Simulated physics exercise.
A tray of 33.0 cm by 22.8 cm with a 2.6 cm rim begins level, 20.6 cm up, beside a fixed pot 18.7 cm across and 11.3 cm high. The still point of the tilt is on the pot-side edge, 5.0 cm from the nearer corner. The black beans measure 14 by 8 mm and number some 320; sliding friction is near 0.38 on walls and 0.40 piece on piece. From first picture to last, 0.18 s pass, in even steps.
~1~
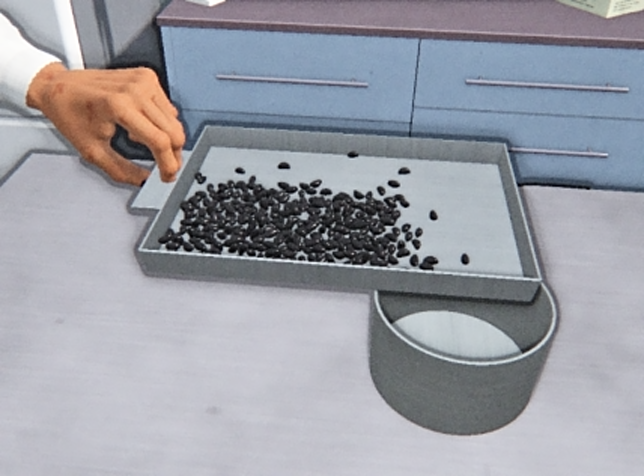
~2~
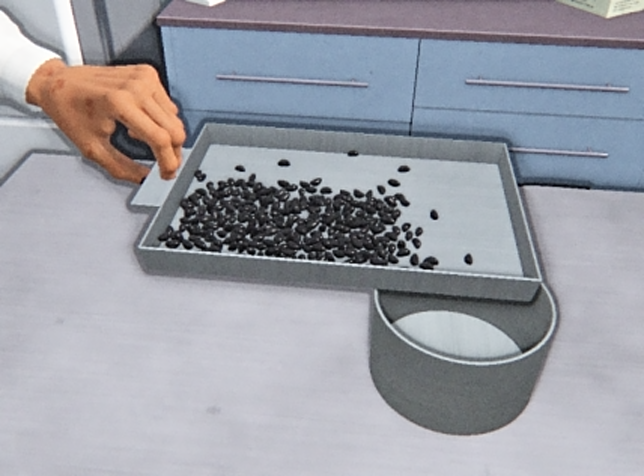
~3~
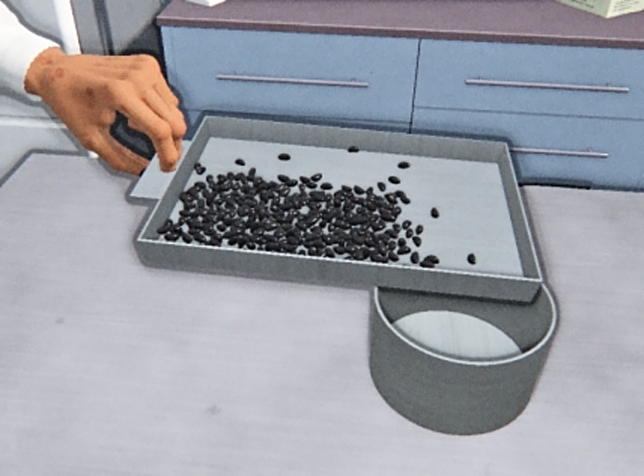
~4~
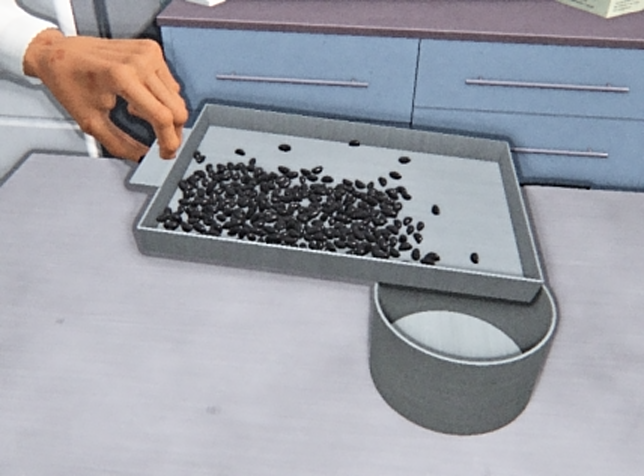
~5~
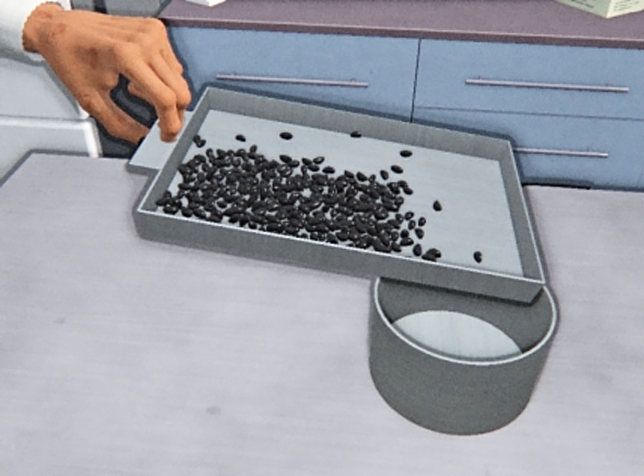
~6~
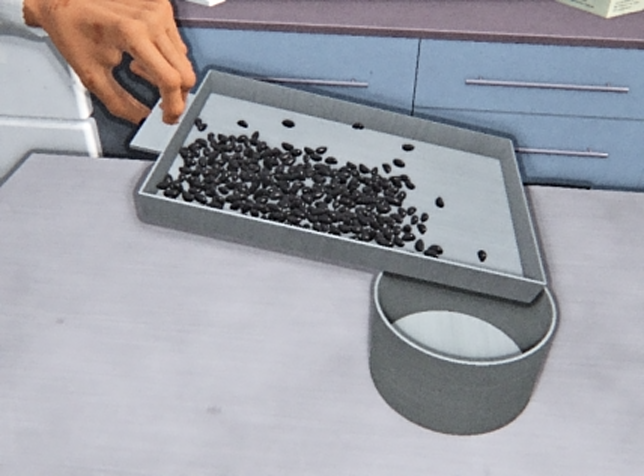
Tray of scattered black beans tilting gradually down to the right as a hand lifts its left end beside a grey pot.
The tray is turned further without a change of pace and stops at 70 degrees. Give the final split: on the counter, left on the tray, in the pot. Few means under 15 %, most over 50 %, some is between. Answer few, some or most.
Counter: Most, tray: Some, pot: Few.
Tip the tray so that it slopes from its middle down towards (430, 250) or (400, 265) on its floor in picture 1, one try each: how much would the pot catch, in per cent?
About 0 and 0 per cent.
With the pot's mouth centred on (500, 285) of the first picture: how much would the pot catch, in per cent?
Some 10 per cent.
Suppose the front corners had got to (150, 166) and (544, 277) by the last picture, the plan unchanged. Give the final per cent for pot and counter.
Pot 0, counter 65.
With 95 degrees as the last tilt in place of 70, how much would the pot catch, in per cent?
Then about 5 per cent.
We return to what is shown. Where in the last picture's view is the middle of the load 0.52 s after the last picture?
Around (516, 224).
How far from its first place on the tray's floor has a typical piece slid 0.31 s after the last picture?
Some 3 cm.
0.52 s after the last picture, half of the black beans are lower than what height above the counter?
Some 26 cm.
Then, 0.31 s after the last picture, tilt 40 degrees; the tray holds 100 %, the pot 0 %.
Then, 0.52 s after the last picture, tilt 59 degrees; the tray holds 100 %, the pot 0 %.
Then, 0.85 s after the last picture, tilt 70 degrees; the tray holds 30 %, the pot 0 %.
In the end, counter 70 %, tray 30 %, pot 0 %.
